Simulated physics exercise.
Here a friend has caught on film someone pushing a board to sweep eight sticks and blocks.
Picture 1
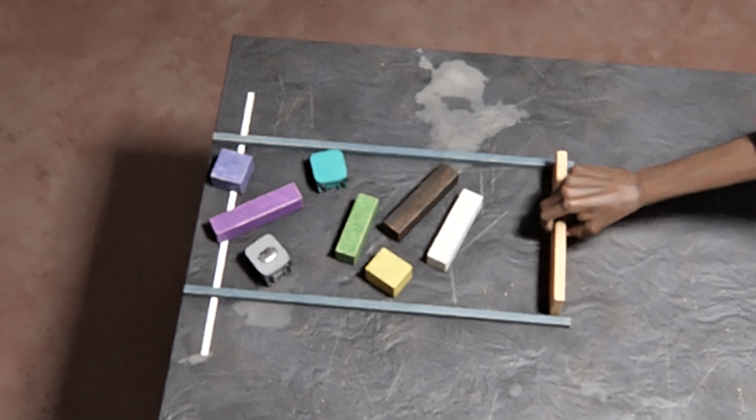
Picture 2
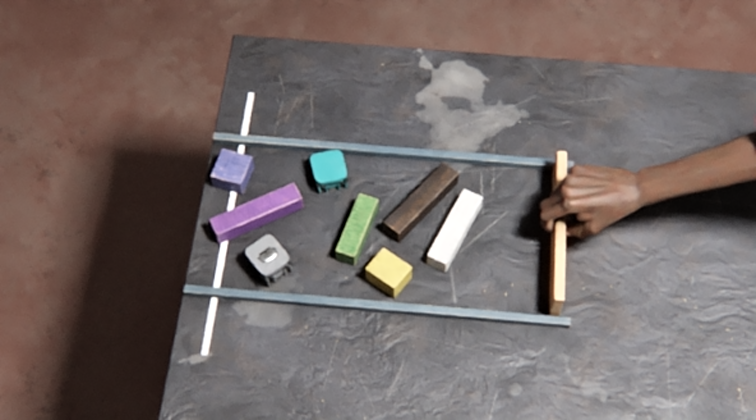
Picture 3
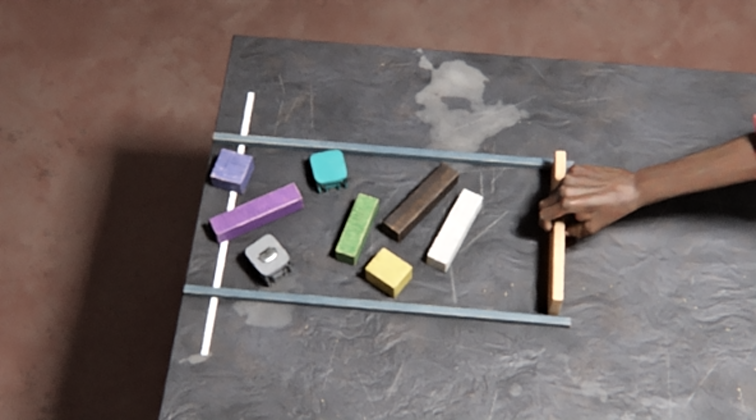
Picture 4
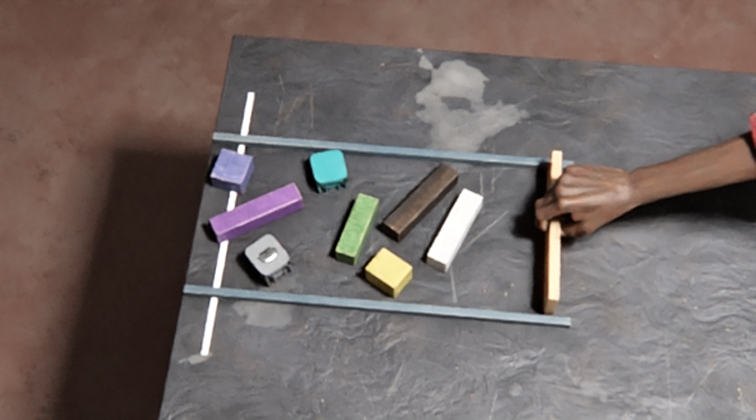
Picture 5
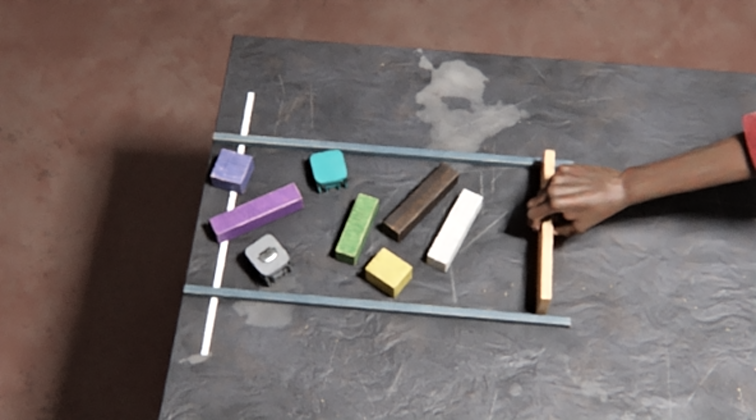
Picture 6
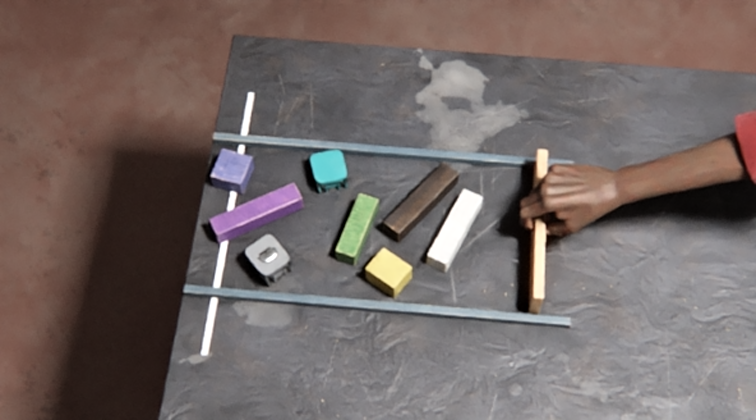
The clip shows a hand holding a wooden board upright between two rails on a dark tabletop, then sliding it slightly left toward eight colored bars and blocks, which stay still near a white tape line.
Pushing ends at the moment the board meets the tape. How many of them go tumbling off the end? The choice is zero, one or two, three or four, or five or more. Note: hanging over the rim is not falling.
The ones that fall? Five or more of them, I think.
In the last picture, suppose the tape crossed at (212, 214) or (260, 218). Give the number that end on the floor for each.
7 and 2.
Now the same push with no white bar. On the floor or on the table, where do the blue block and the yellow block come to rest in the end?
As for the blue block, it topples off; as for the yellow block, it is left in place.
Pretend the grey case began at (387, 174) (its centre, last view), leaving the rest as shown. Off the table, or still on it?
As for the grey case, it topples off.
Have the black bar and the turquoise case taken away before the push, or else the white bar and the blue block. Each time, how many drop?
2 in the first case and 3 in the second.
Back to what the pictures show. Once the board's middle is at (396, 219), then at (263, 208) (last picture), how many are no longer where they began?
4 at one spot and 8 at the other.
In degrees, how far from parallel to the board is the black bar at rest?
Misalignment: Close to 0°.
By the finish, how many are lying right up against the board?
All in all, 2.
Soon after, none off yet; blue block at rest near (233, 172); purple bar at rest near (257, 213); grey case at rest near (268, 260).
In the end, the number that fall off is five or more; gone, green bar, turquoise case, grey case, purple bar and blue block.
